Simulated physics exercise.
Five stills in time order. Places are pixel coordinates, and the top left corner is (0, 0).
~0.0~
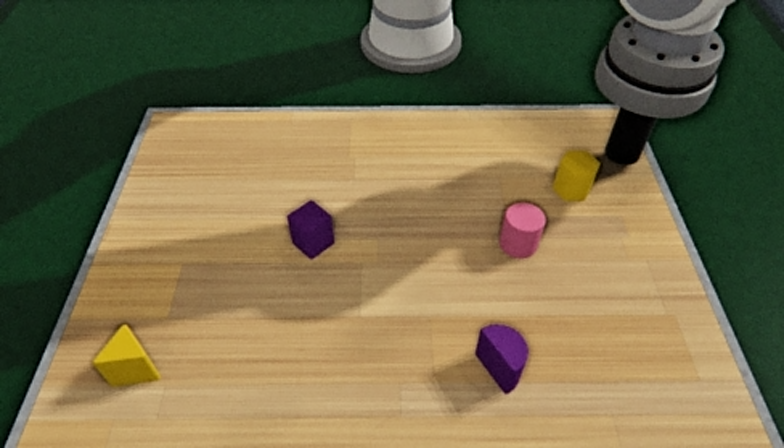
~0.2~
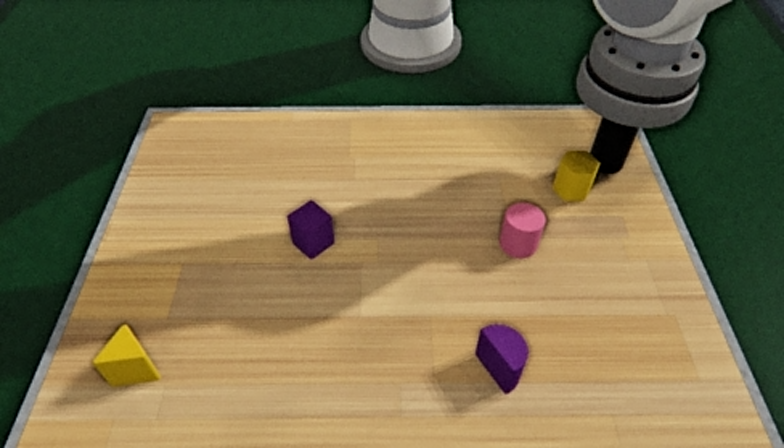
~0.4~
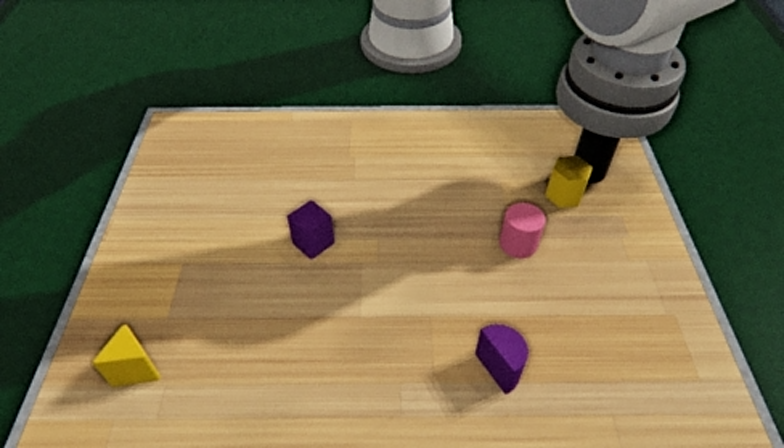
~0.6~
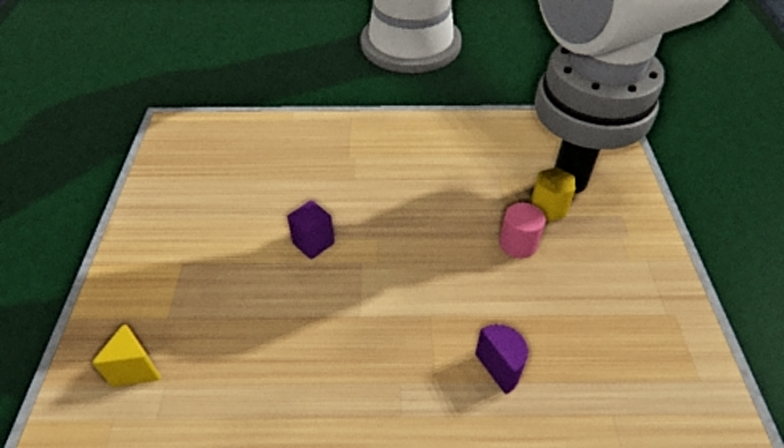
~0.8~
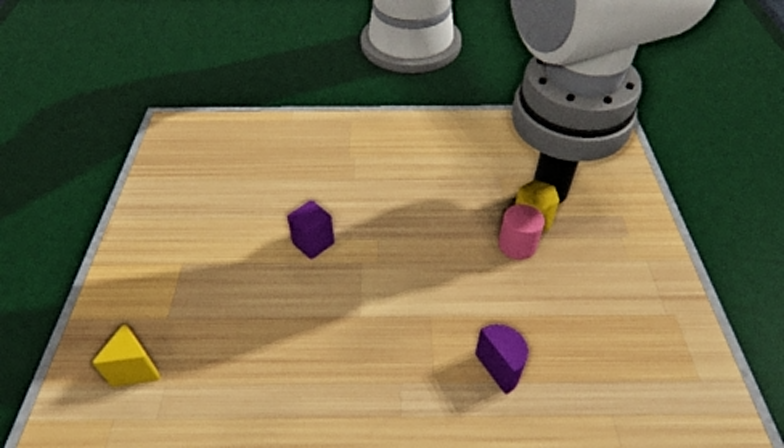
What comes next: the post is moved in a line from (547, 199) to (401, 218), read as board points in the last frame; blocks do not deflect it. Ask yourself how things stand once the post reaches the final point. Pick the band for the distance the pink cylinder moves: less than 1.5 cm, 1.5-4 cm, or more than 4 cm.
It's set to move 1.5-4 cm.
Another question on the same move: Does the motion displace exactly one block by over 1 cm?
I believe not.
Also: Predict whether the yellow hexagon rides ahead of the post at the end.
Slipped loose.
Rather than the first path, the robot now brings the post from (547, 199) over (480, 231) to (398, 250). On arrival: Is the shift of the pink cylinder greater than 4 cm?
Yes, that is how it ends up.
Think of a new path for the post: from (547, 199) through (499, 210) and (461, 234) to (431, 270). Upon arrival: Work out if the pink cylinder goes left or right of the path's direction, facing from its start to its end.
Side: Left.
What follows on the original path. One third of the way, post (500, 198); pink cylinder (517, 236); yellow hexagon (506, 206), turned 50° anticlockwise.
Two thirds of the way, post (451, 205); pink cylinder (518, 238); yellow hexagon (497, 208), turned 70° anticlockwise.
At the end, post (401, 211); purple square block unmoved; pink cylinder (518, 238); yellow hexagon (497, 208), turned 70° anticlockwise.
